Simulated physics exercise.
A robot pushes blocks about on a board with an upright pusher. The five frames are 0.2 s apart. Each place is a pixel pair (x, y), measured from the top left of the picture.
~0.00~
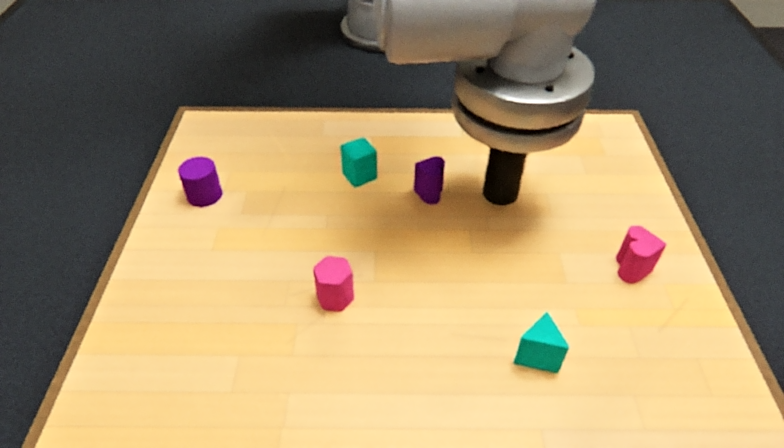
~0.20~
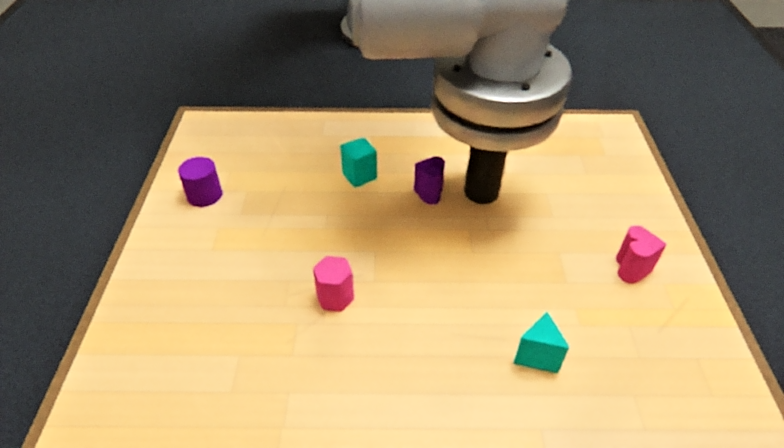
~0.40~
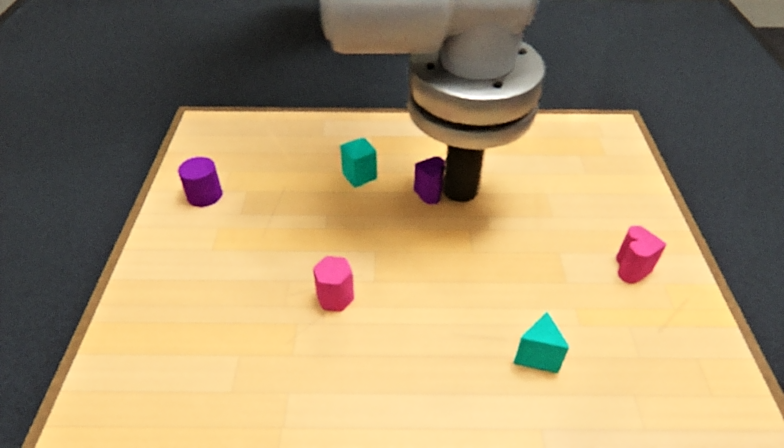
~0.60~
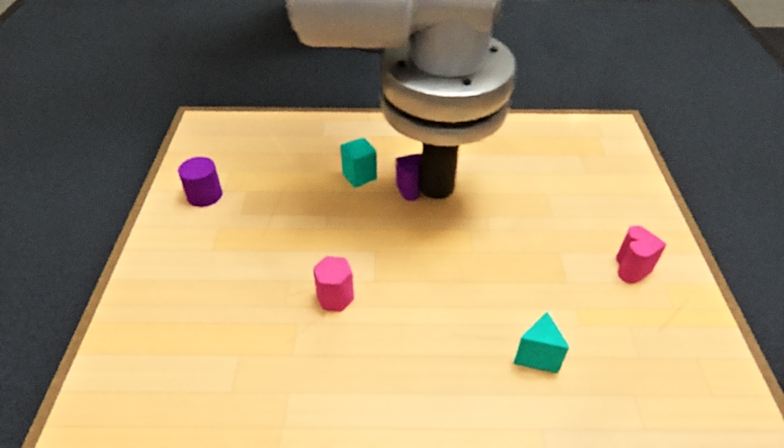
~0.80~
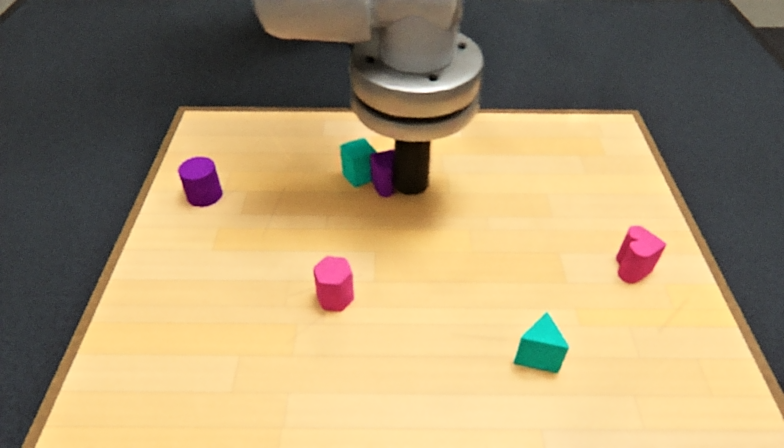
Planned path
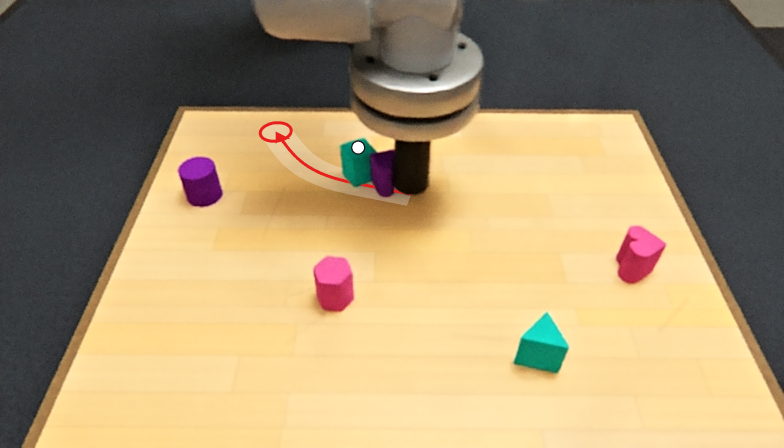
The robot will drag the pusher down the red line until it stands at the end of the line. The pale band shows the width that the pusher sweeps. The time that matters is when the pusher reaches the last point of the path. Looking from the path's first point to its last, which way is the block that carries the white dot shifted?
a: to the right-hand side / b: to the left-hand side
The one that fits is a, to the right-hand side.
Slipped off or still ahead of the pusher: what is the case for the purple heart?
It lies beside or behind the pusher.
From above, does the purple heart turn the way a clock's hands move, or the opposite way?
From the top, the block rotates counterclockwise.
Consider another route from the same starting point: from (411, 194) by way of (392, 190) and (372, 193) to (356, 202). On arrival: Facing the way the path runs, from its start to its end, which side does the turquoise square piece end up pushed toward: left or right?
Rightward.
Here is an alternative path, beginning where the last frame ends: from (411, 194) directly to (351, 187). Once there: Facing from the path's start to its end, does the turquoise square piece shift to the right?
I expect so.
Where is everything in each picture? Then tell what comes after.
The first frame shows tip of the pusher (500, 194), middles of tops, turquoise square piece (358, 148), purple heart (432, 165).
The second frame shows pusher (482, 192), nothing pushed.
The third frame shows pusher (461, 190), nothing pushed.
The fourth frame shows pusher (437, 188), purple heart (412, 162).
The fifth frame shows pusher (411, 184), turquoise square piece (358, 148), purple heart (386, 158).
The line goes from (411, 194) by way of (351, 182) and (302, 162) to (276, 132); the dot is on the turquoise square piece.
The first path, step by step. One third of the way, pusher (349, 172); turquoise square piece (322, 129), turned 25° clockwise; purple heart (324, 145).
Two thirds of the way, pusher (300, 151); turquoise square piece (307, 113), turned 80° clockwise; purple heart (273, 127).
At the end, pusher (274, 122); turquoise square piece (302, 99), turned 175° clockwise; purple heart (249, 116), turned 65° anticlockwise.
